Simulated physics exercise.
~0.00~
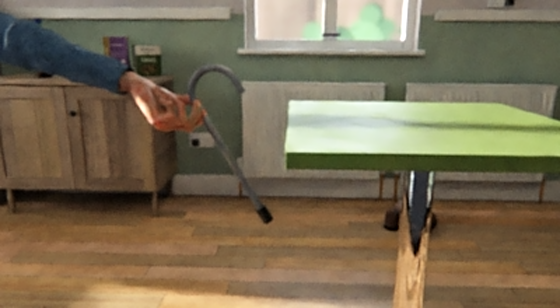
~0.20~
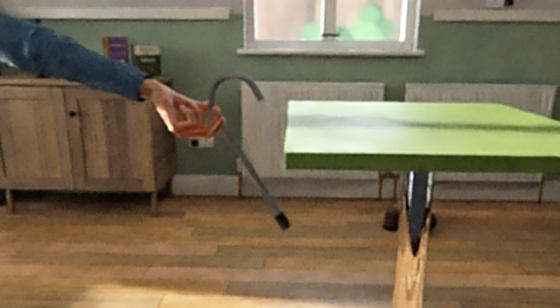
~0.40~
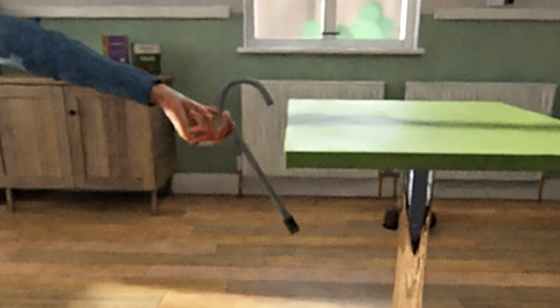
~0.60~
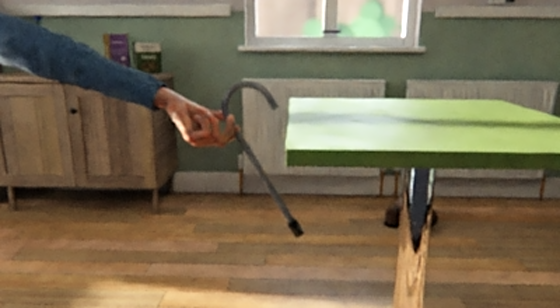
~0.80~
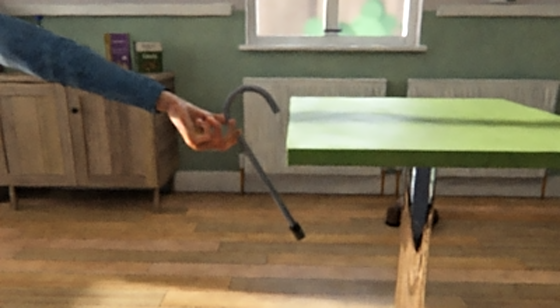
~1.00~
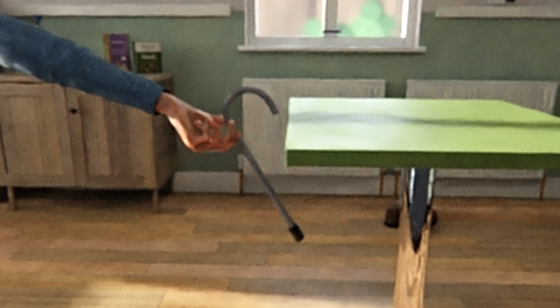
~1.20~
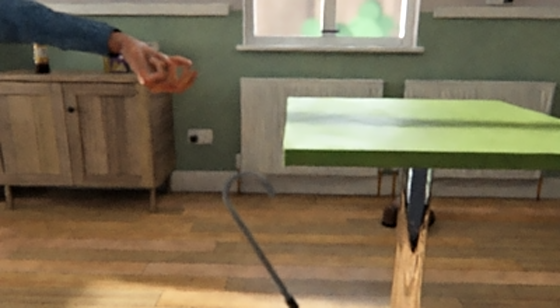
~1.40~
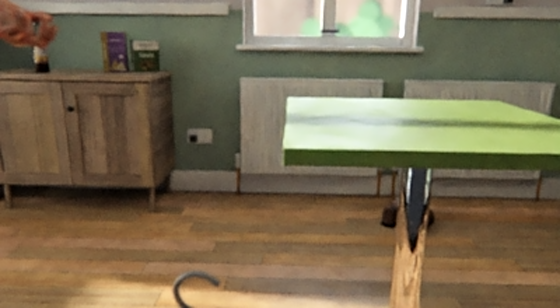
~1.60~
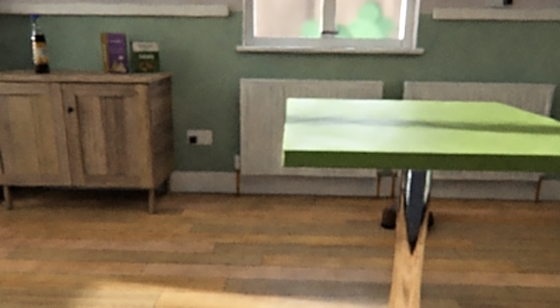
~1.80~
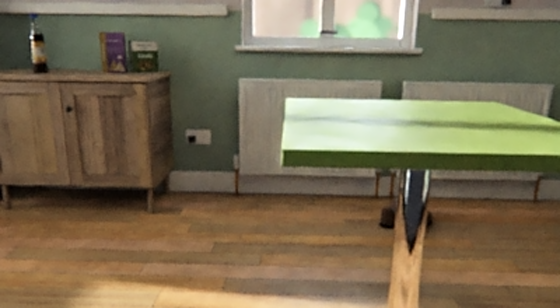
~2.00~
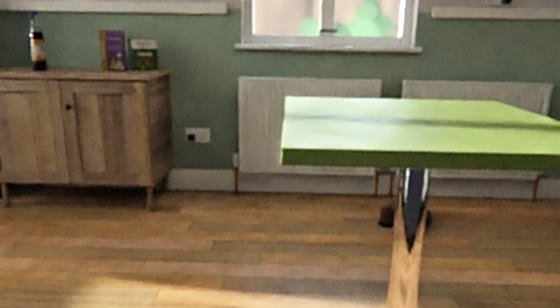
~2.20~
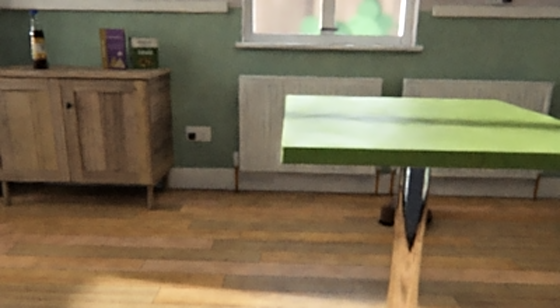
A bright green table stands at the right of a room with a wooden floor, viewed from the front by a slightly swaying camera, with a wooden cabinet at the left and pale radiators beneath a window behind. A hand in a blue sleeve reaches in from the left, holding a grey cane with a hooked top. It carries the cane rightward until the hook is close to the table's left edge, then holds it nearly still. The hand lets go and draws back left as the cane drops, tipping over. The cane falls to the floor and out of view, leaving the table in place.
